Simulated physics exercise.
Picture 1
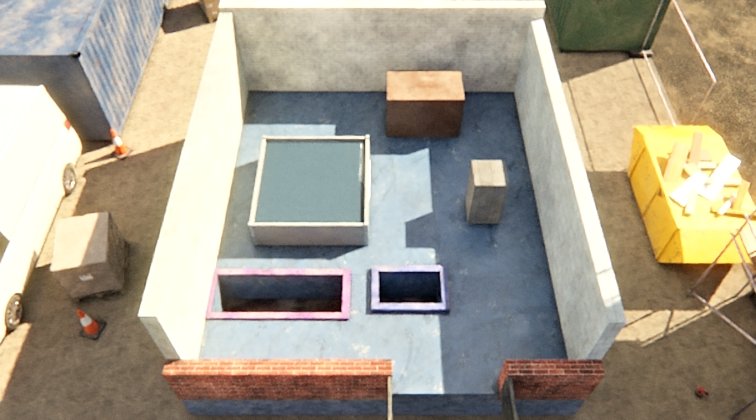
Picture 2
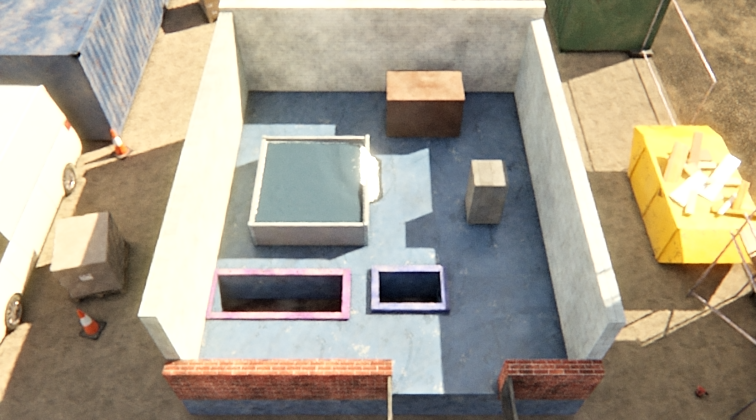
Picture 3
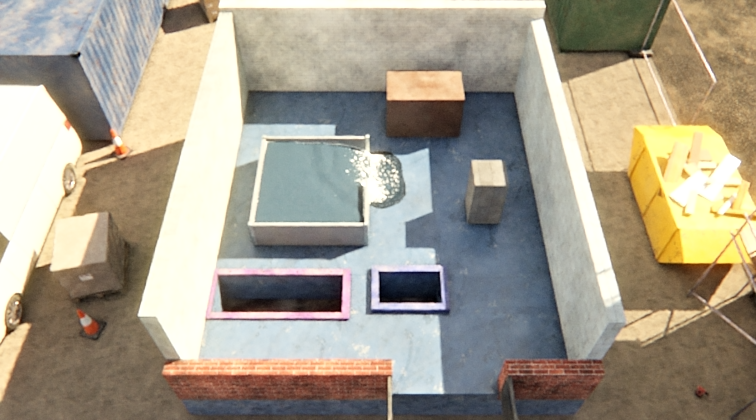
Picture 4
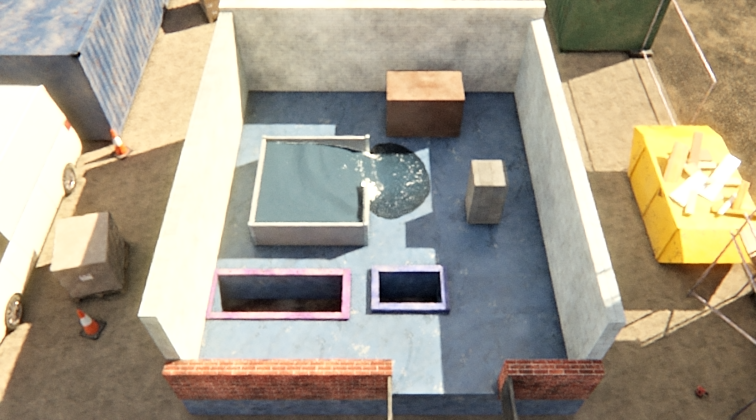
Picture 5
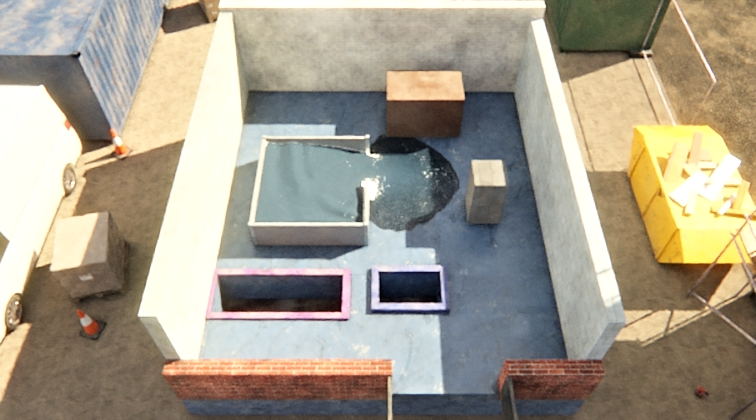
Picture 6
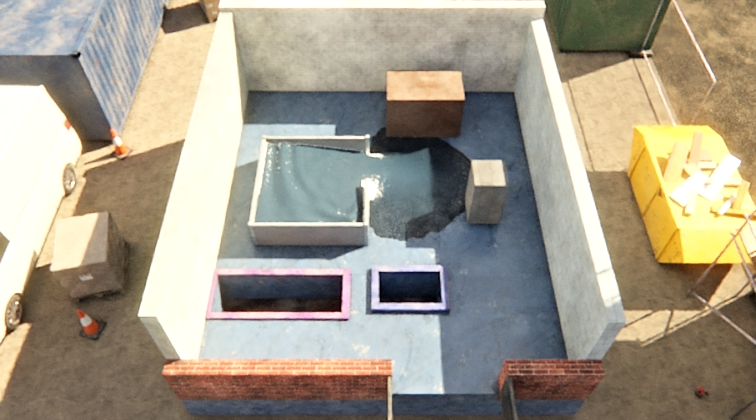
On a building site seen from above, a blue-grey concrete slab is enclosed by pale walls and a low, gapped brick wall in front. An open tank of water stands left of centre, with purple- and blue-rimmed pits before it and brown and grey blocks beyond and right. Water bursts from the tank's right side, foams, and spreads rightward in a dark, widening sheet to the grey block.
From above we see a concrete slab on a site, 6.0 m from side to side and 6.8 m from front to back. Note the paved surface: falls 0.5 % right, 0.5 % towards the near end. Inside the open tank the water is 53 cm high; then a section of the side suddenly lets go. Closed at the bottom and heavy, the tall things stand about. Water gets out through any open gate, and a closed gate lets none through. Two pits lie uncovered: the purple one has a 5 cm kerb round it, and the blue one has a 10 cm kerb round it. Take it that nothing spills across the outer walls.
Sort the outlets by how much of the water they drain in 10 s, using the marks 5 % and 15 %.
Gate drains from 5 to 15 % of it. Purple pit drains not even 5 % of it. Blue pit drains not even 5 % of it.
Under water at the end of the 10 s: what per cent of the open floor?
About 95 per cent.
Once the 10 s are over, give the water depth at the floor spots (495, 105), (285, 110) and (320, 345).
Spot one 8 cm, spot two 4 cm, spot three 3 cm.
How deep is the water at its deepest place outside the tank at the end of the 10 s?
Peak depth: Approx. 10 cm.
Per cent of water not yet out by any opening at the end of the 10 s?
About 88 percent of the water remains.
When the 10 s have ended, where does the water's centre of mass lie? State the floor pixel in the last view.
Its balance point sits around (394, 204).
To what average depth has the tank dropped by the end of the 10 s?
It averages close to 9 centimetres.
A moment later water covers 20 % of the floor and is deepest (30 cm) near (376, 174); gone so far, the gate 0 %, the purple pit 0 %, the blue pit 0 %.
Soon after water covers 30 % of the floor and is deepest (34 cm) near (522, 155); gone so far, the gate 0 %, the purple pit 0 %, the blue pit 0 %.
Next water covers 45 % of the floor and is deepest (26 cm) near (522, 155); gone so far, the gate 0 %, the purple pit 0 %, the blue pit 0 %.
Later on water covers 65 % of the floor and is deepest (18 cm) near (503, 97); gone so far, the gate 3 %, the purple pit 0 %, the blue pit 0 %.
At the end water covers 95 % of the floor and is deepest (10 cm) near (555, 379); gone so far, the gate 11 %, the purple pit 0 %, the blue pit 0 %.
